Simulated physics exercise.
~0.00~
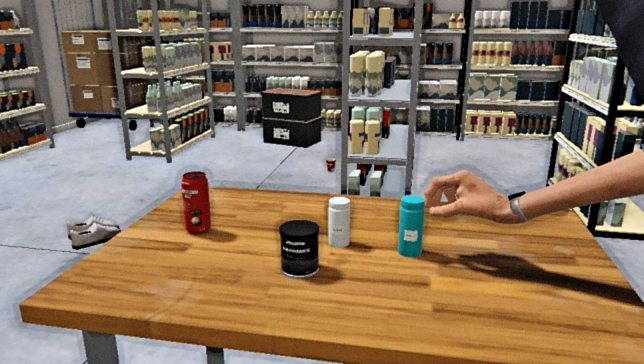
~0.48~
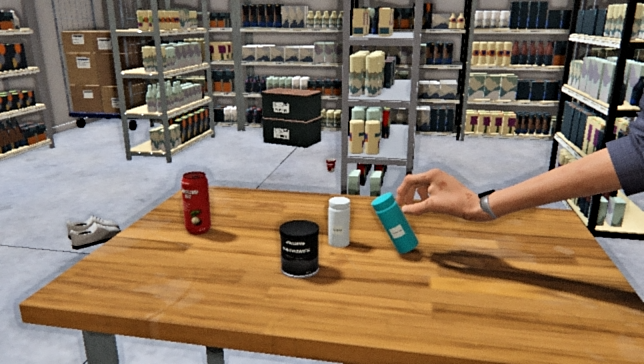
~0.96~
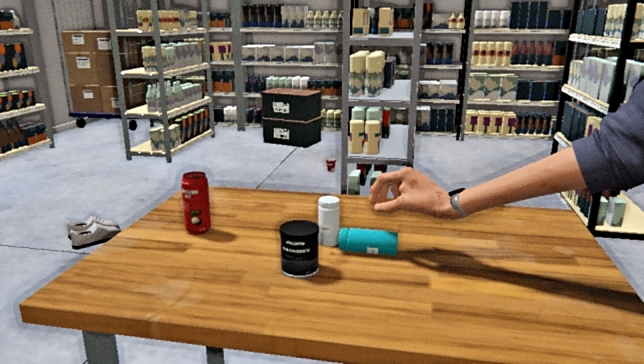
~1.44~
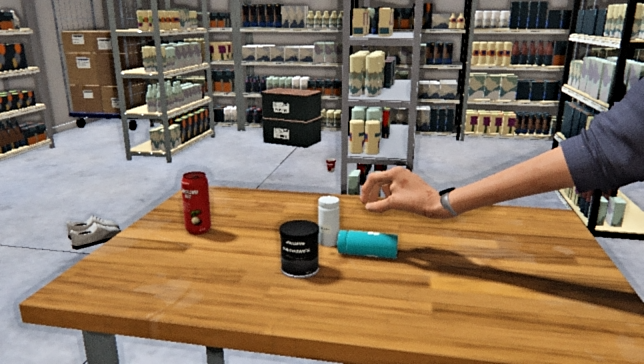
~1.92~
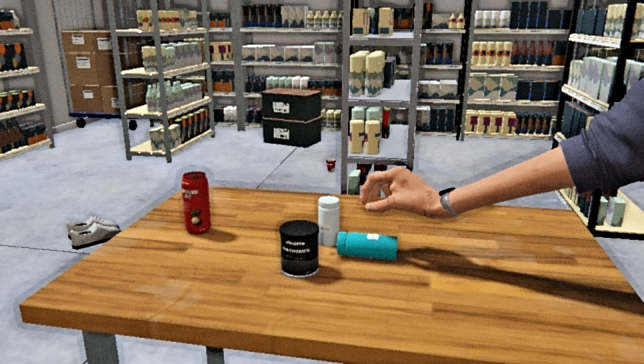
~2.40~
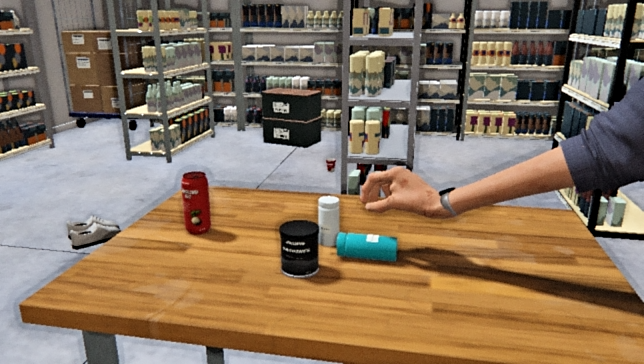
In the video, a hand pushes a turquoise shaker leftward on a wooden table, and it tips onto its side as the white shaker beside it shifts slightly left. The turquoise shaker ends lying down, while the white shaker, black tin and red can stand upright.
